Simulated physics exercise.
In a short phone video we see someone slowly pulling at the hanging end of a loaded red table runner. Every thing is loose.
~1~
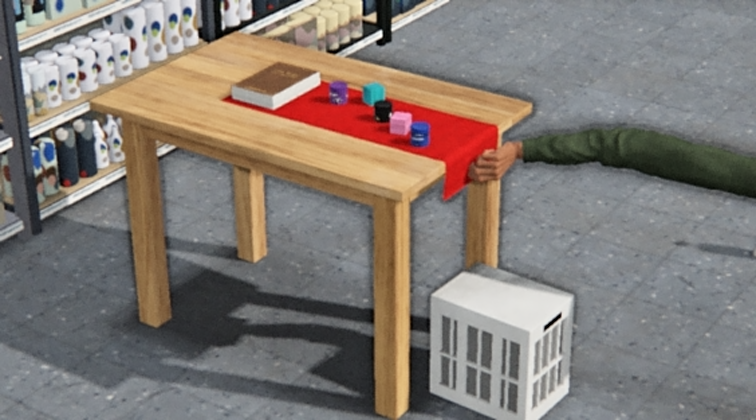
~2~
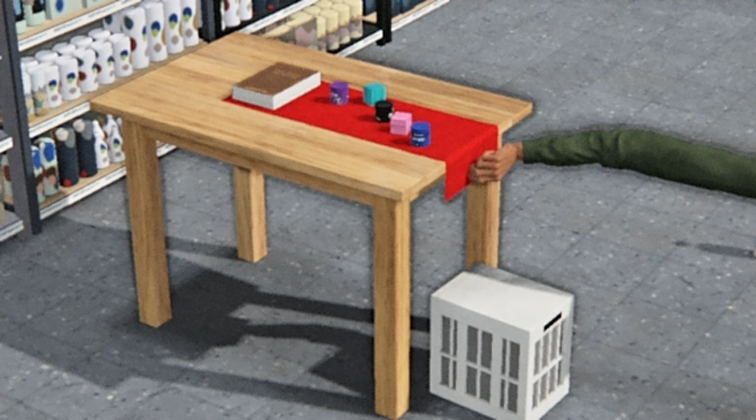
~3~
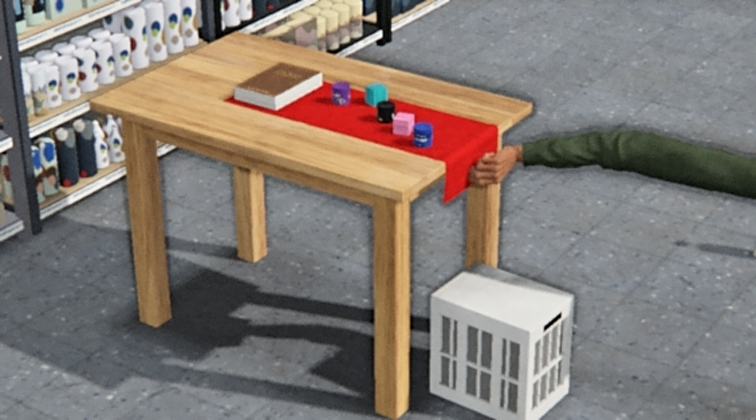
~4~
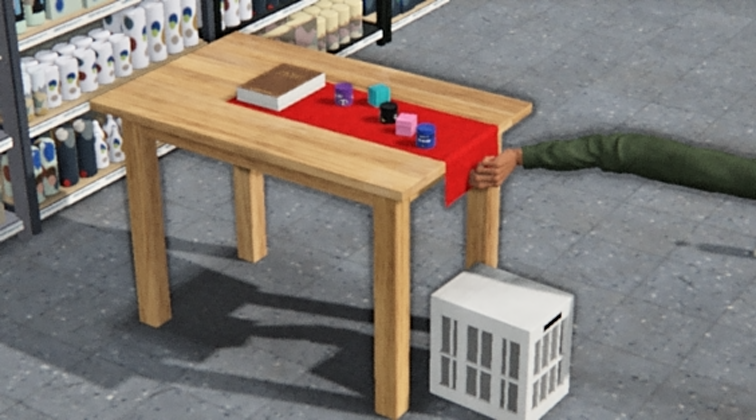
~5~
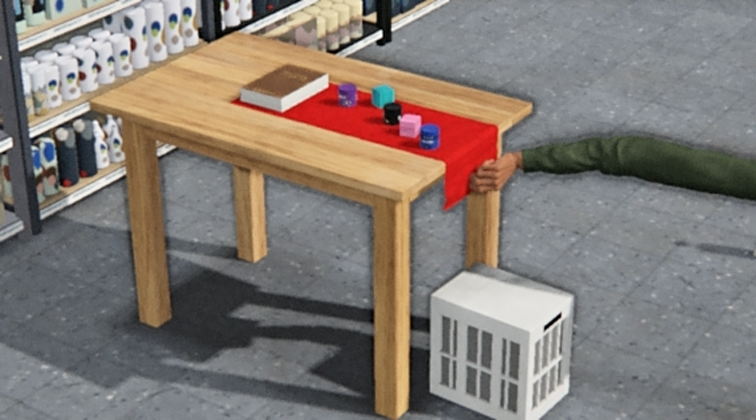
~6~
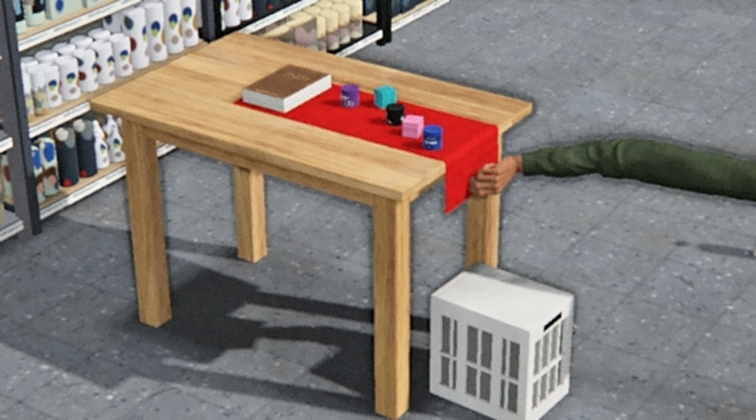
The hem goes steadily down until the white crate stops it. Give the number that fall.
The tally of things that come off will be three.
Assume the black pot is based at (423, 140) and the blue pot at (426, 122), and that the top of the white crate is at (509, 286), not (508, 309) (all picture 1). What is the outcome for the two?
Result: Black pot gone, blue pot gone.
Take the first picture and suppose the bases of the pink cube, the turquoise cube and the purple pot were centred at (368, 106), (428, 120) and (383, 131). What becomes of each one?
Outcome: Pink cube is still in place, turquoise cube is gone, purple pot is gone.
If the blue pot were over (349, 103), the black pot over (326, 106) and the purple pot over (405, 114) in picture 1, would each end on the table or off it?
In the end the blue pot rides it out, while the black pot rides it out and the purple pot gets dislodged.
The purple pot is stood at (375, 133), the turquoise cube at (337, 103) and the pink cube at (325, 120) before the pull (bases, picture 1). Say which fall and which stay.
Purple pot dropped, turquoise cube kept, pink cube kept.
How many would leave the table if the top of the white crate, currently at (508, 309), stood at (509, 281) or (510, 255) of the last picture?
Respectively 2 and 1.
A little later, hem near (472, 242); blue pot gone.
Next, hem near (472, 270); blue pot and pink cube gone.
When it is over, hem on the crate; blue pot, pink cube and black pot gone. It carries off three.
